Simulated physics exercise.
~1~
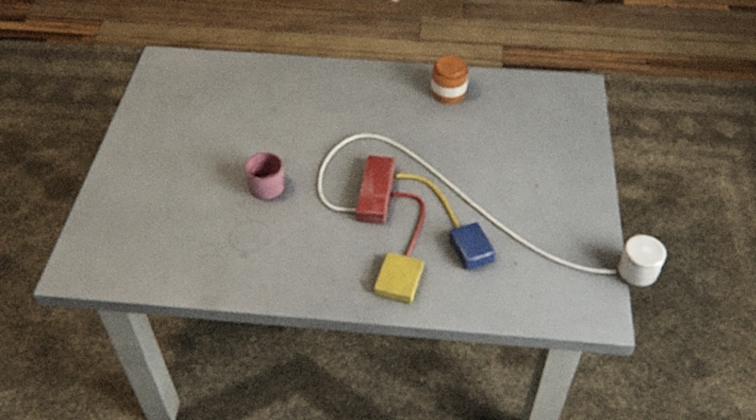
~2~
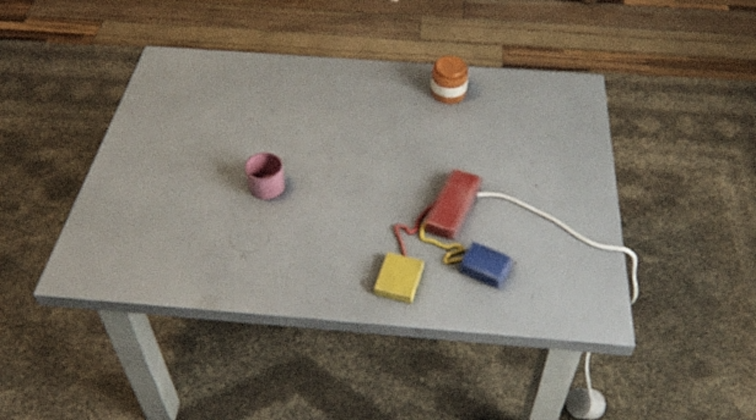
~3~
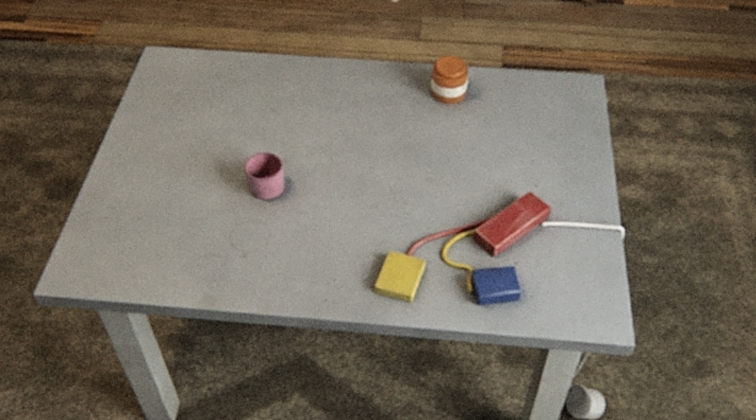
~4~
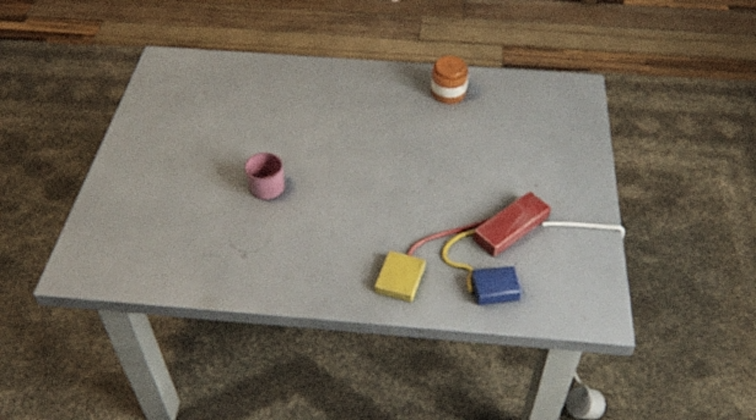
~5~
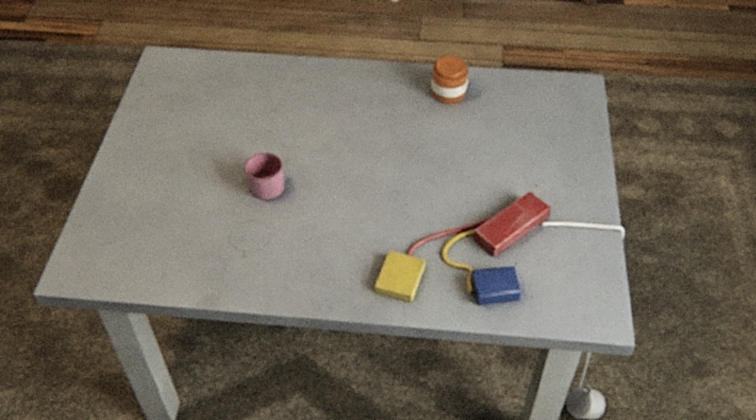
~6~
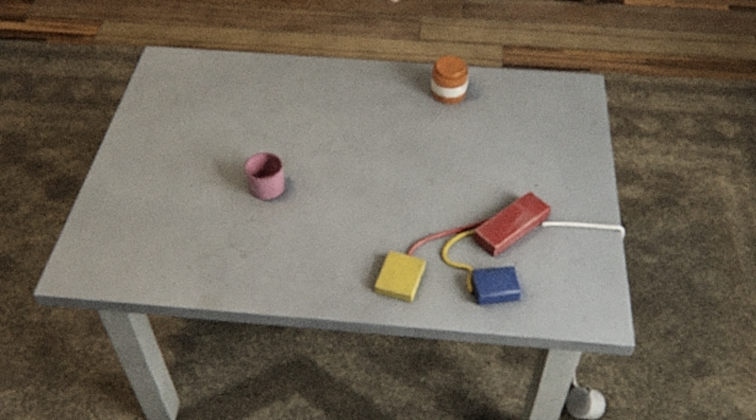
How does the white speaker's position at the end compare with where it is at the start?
At the start the white speaker sits on the tabletop at the right edge. By the end it is over the edge and below the tabletop, near the right front leg.
